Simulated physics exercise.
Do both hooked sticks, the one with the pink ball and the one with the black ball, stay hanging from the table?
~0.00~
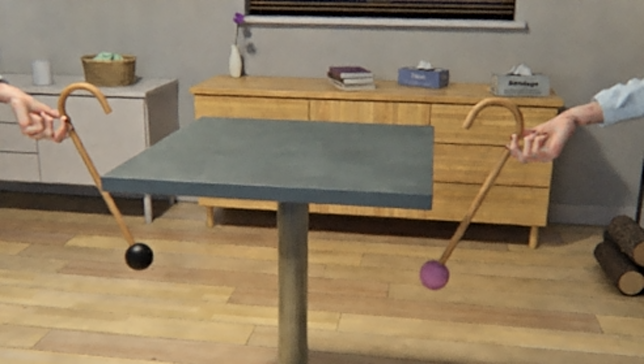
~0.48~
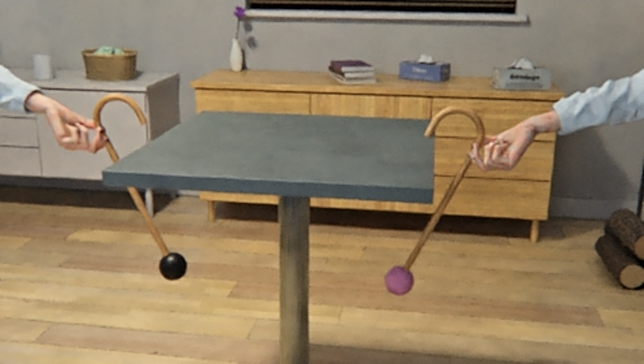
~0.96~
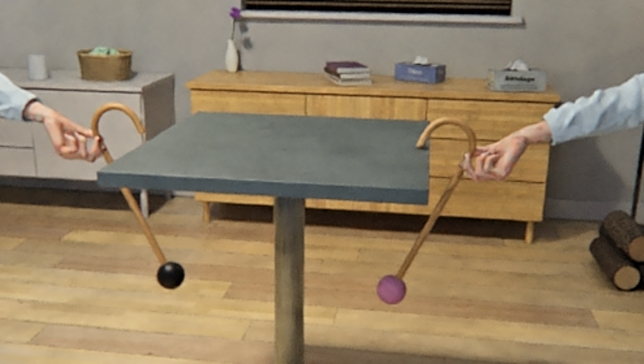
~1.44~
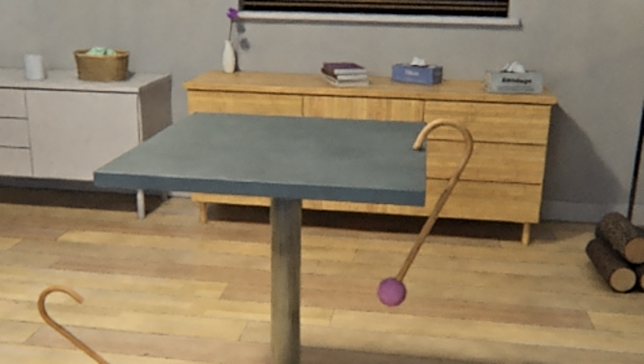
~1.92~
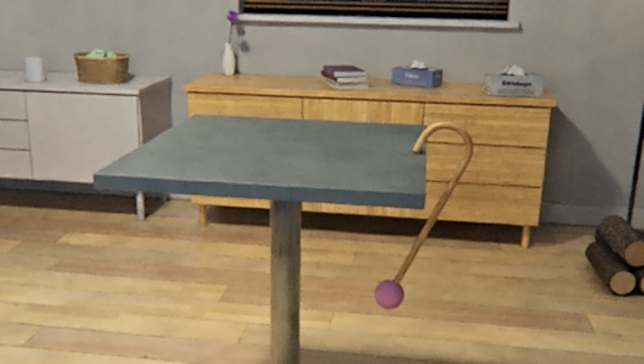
No, only the one with the pink ball stays hanging from the right end of the table. The one with the black ball slips off the left end and drops out of view.
